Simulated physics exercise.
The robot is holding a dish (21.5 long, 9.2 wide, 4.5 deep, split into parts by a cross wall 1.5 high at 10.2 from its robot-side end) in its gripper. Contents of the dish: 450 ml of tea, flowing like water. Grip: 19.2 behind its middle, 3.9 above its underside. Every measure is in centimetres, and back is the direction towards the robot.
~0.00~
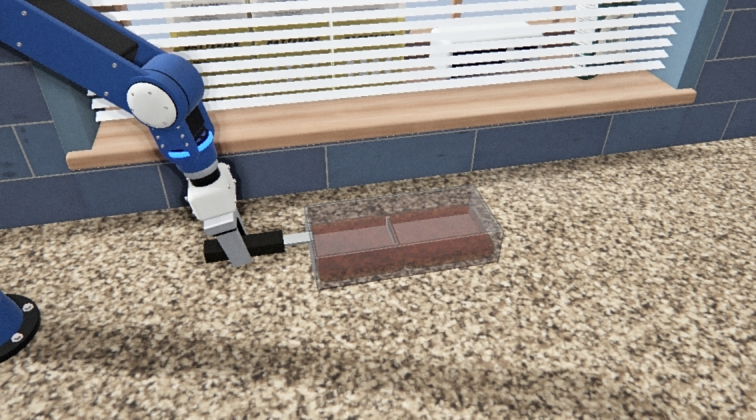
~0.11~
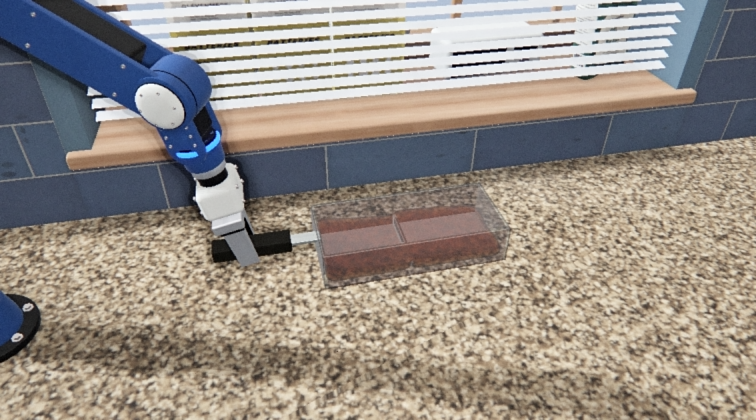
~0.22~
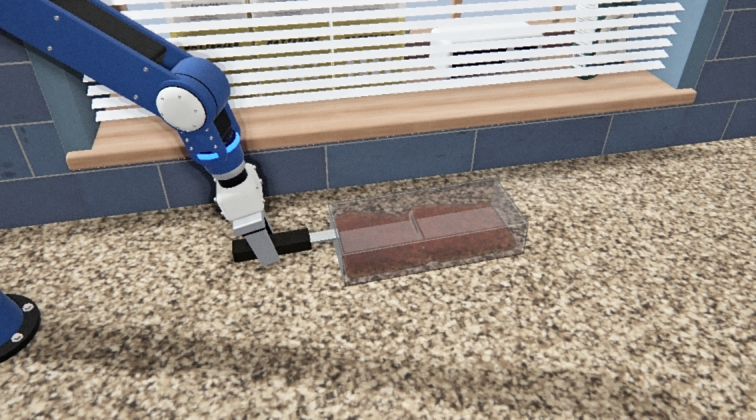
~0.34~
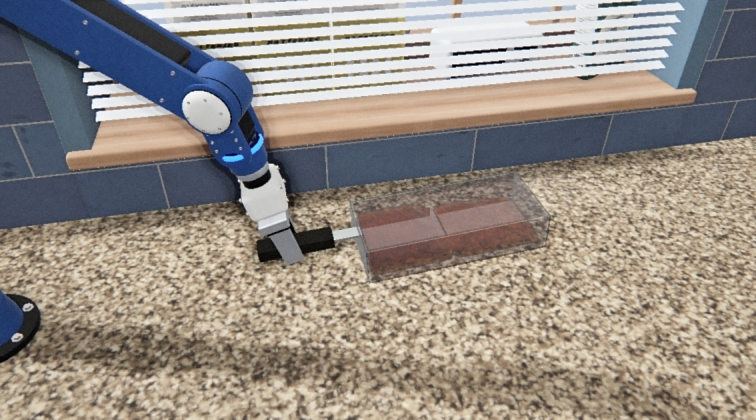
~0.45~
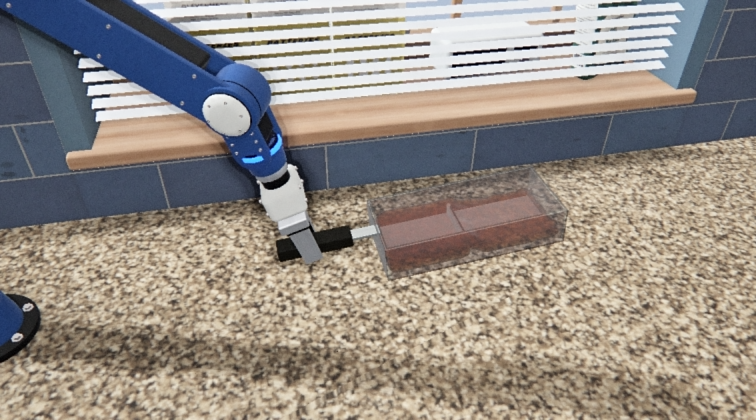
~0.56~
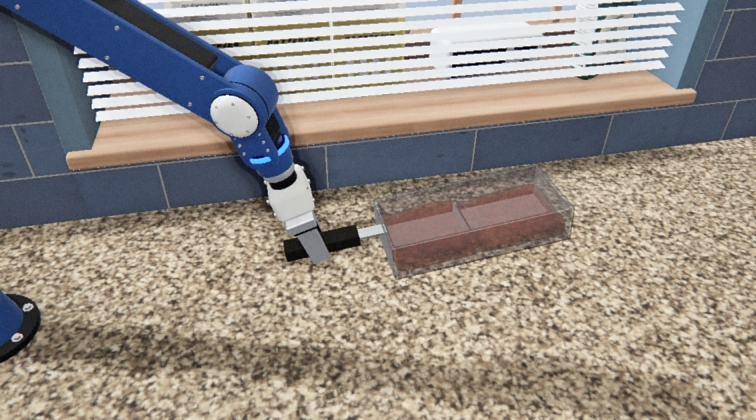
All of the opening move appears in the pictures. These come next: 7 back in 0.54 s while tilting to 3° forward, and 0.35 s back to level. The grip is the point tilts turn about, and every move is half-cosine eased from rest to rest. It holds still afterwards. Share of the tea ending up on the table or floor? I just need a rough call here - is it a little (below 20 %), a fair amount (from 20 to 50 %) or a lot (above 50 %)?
It is a little, below 20 %.
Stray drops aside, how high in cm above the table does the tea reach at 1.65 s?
Height: Roughly 19 cm.
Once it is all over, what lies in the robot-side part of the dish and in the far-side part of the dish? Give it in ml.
Approx. 210 ml then 240 ml.
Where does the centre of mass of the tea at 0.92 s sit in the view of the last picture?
I'd point to around (429, 243).
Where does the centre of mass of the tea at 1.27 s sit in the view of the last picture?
Somewhere close to (410, 248), I'd say.
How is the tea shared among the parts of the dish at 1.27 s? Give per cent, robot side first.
Roughly 55 % on the robot side and 45 % on the far side.
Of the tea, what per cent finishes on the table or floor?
0 per cent or so.
By 0.92 s, level, liquid up to 19 above the table; 250 ml in the far-side part, 205 ml in the robot-side part.
By 1.27 s, tilted 2° forward, liquid up to 19 above the table; 245 ml in the robot-side part, 210 ml in the far-side part.
By 1.65 s, level, liquid up to 20 above the table; 255 ml in the far-side part, 200 ml in the robot-side part.
By 2.45 s, level, liquid up to 19 above the table; 240 ml in the far-side part, 215 ml in the robot-side part.
Final state, 240 ml in the far-side part, 210 ml in the robot-side part. That is 0 % on the table or floor.
